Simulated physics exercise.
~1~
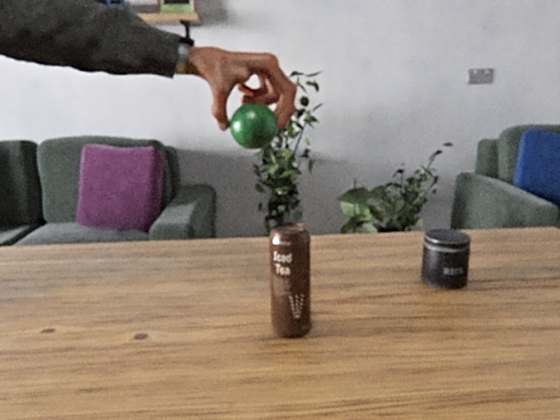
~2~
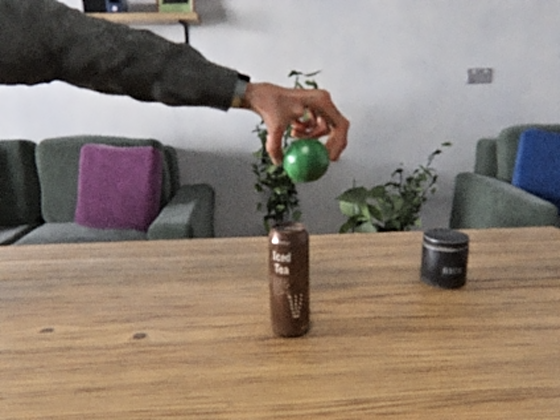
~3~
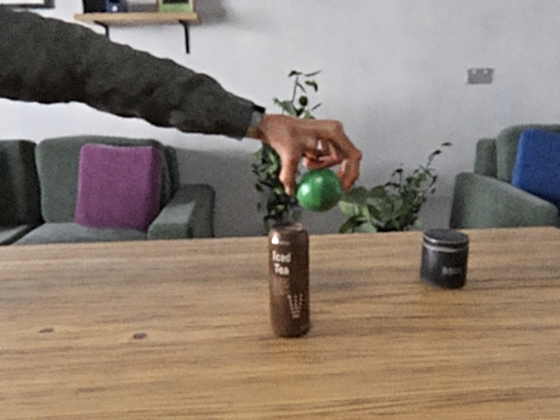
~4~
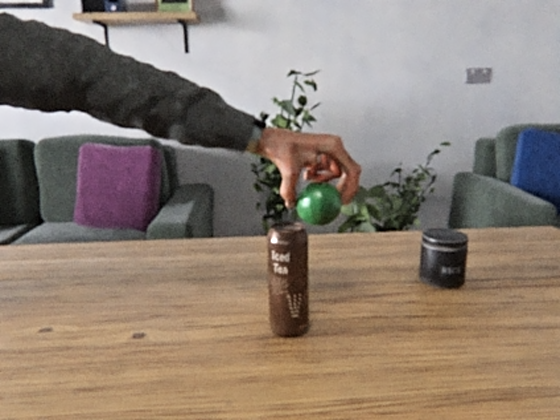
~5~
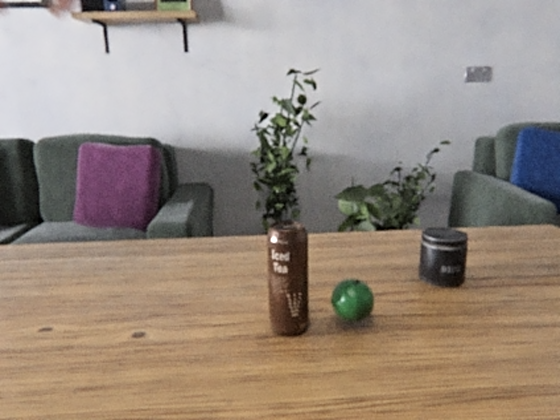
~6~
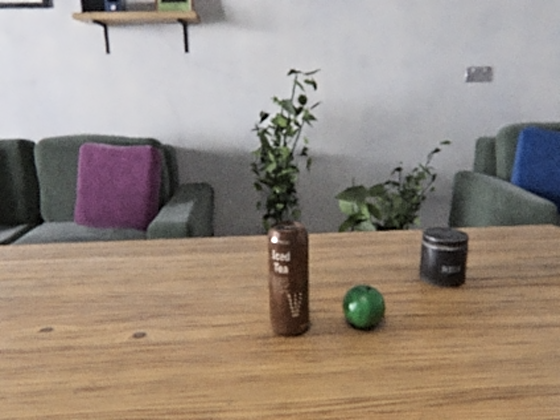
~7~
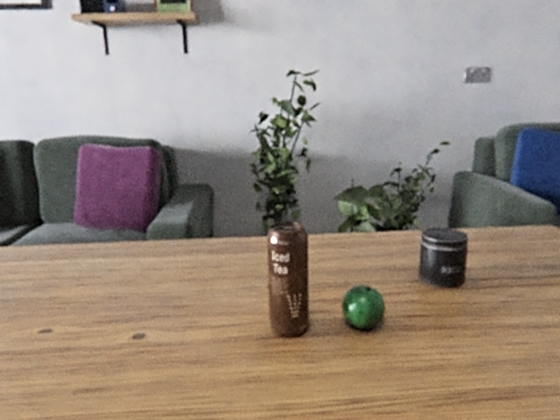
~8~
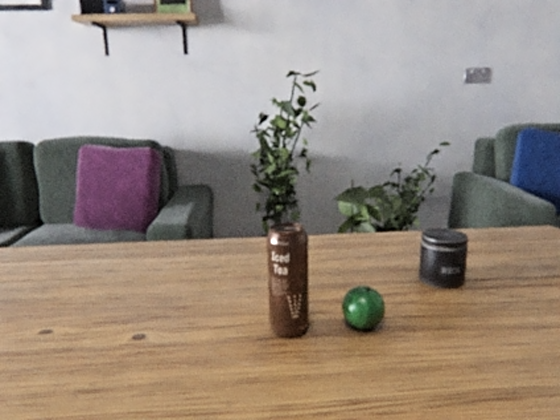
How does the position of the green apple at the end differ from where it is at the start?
At the start, the green apple is held in a hand above the brown can, and at the end it rests on the wooden table to the right of the can.
The video shows a hand lowering a green apple toward the top of a brown iced tea can on a wooden table, then letting go and drawing back. The apple falls and ends up resting to the right of the upright can, with a black jar standing nearby.
